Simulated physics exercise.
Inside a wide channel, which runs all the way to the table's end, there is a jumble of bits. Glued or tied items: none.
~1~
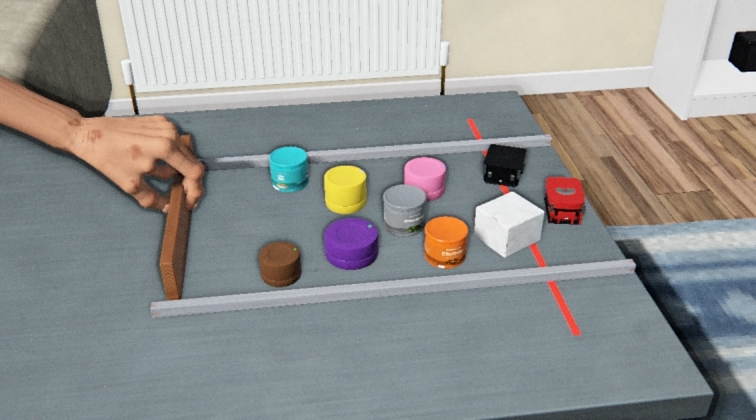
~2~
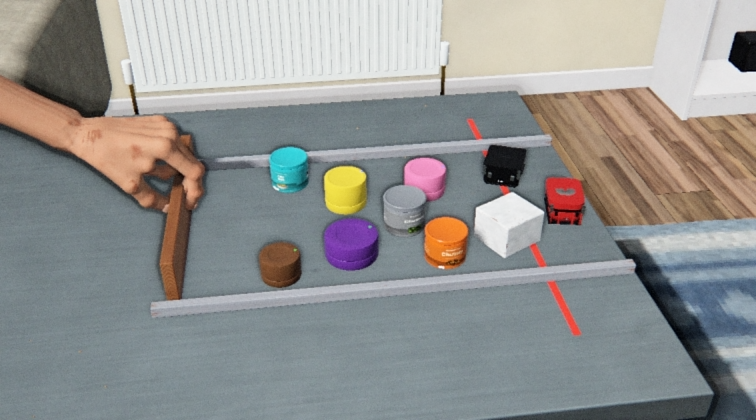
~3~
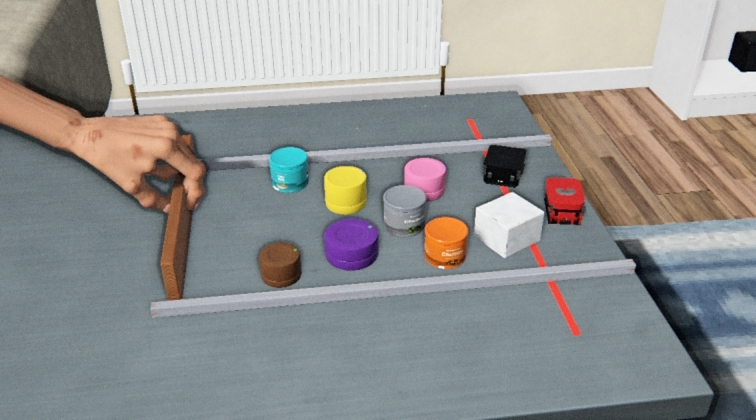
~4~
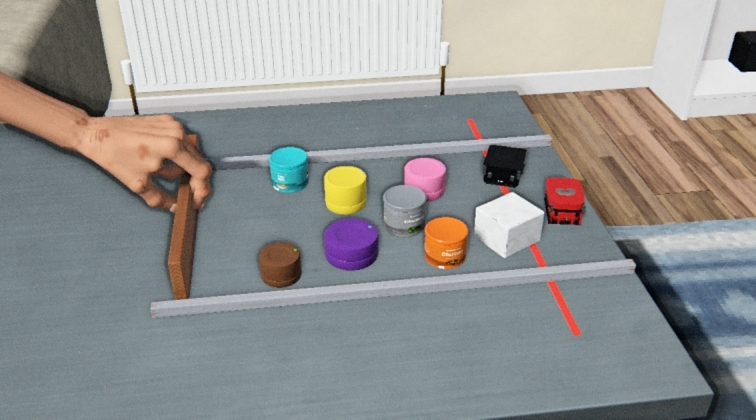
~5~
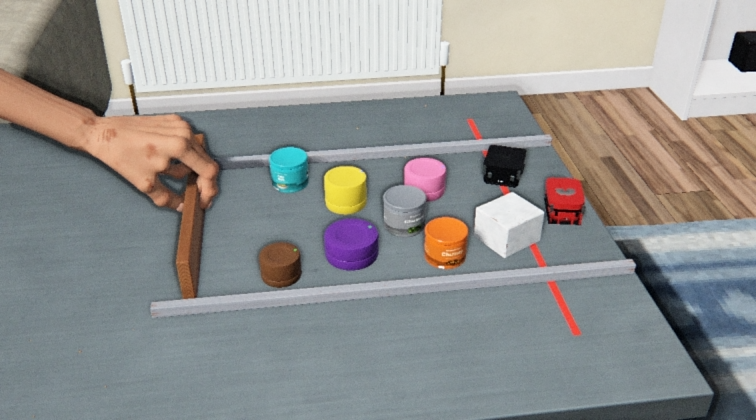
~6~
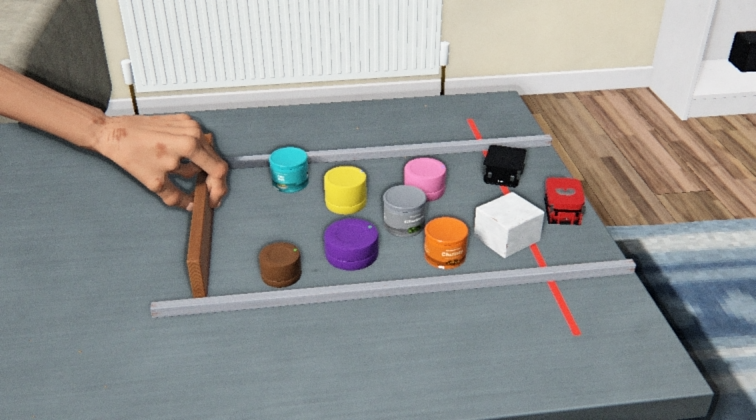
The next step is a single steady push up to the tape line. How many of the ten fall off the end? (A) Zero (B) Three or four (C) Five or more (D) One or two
The answer is D.
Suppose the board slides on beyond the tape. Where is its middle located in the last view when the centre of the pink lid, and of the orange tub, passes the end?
First one: Around (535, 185). Other one: Around (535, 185).
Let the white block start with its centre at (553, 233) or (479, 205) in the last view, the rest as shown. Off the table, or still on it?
Order of tries: Off, on.
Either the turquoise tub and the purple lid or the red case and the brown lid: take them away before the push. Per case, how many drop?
In order, the numbers are 0 and 1.
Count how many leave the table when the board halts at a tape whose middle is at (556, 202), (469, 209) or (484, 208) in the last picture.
Going through each try, you'd get 5, 0 and 0.
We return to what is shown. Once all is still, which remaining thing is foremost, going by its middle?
The answer: The white block.
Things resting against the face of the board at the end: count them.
Result: 5 in all.
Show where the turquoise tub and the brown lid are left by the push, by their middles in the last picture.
One is at about (510, 150), the other at about (561, 251).
Soon after, none off yet; red case at rest near (564, 202); black case at rest near (504, 167); white block at rest near (509, 224).
At rest, the number that fall off is one or two; fallen, black case and red case.
